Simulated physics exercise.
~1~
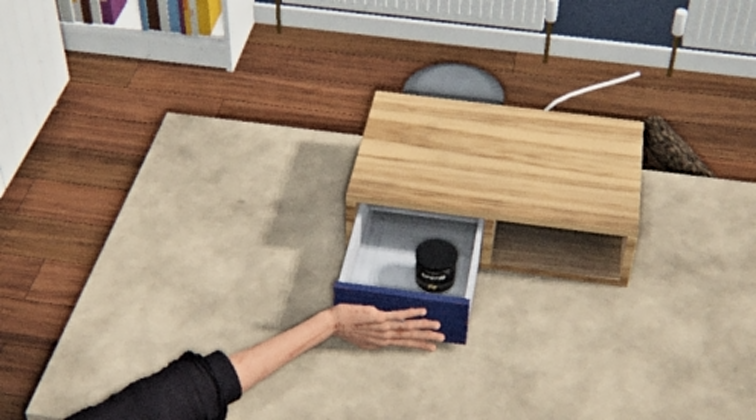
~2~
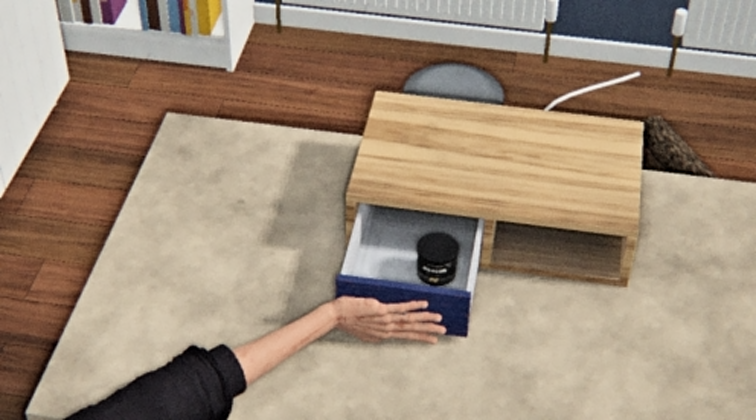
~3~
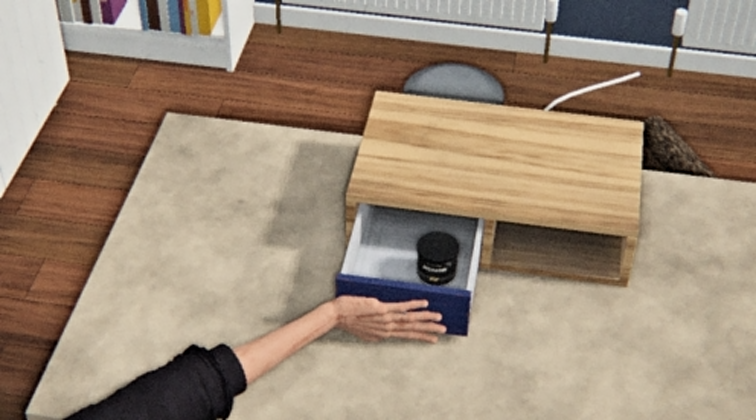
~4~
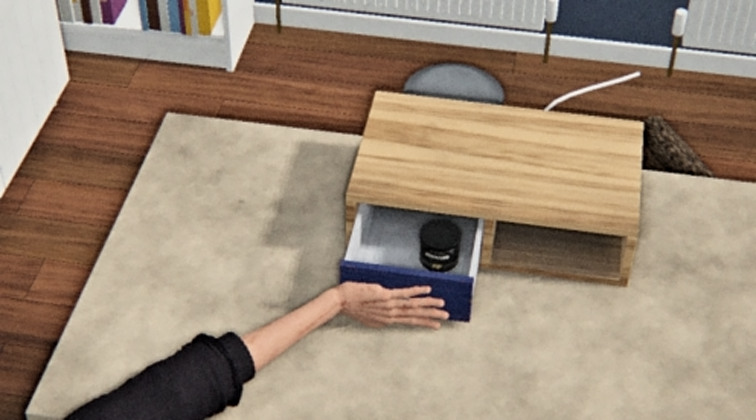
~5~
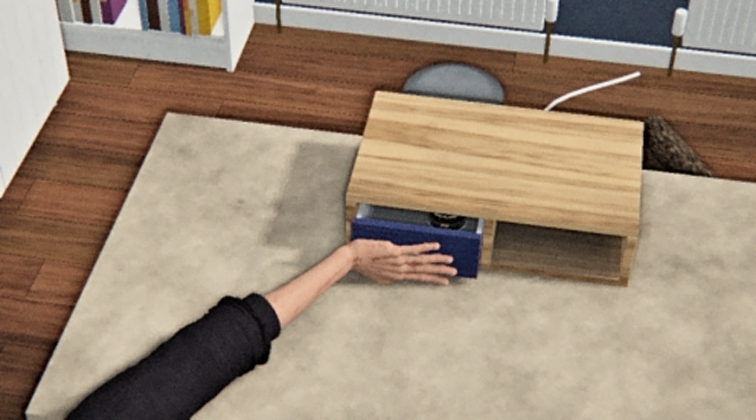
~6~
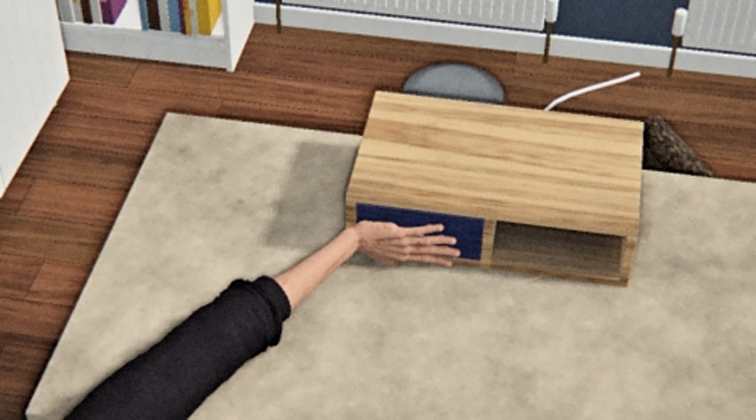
A blue-fronted drawer holding a small black pot stood open in a low wooden chest on a rug, and a hand pushed it steadily inward, carrying the pot out of sight, until the drawer shut flush with the hand still at its front.
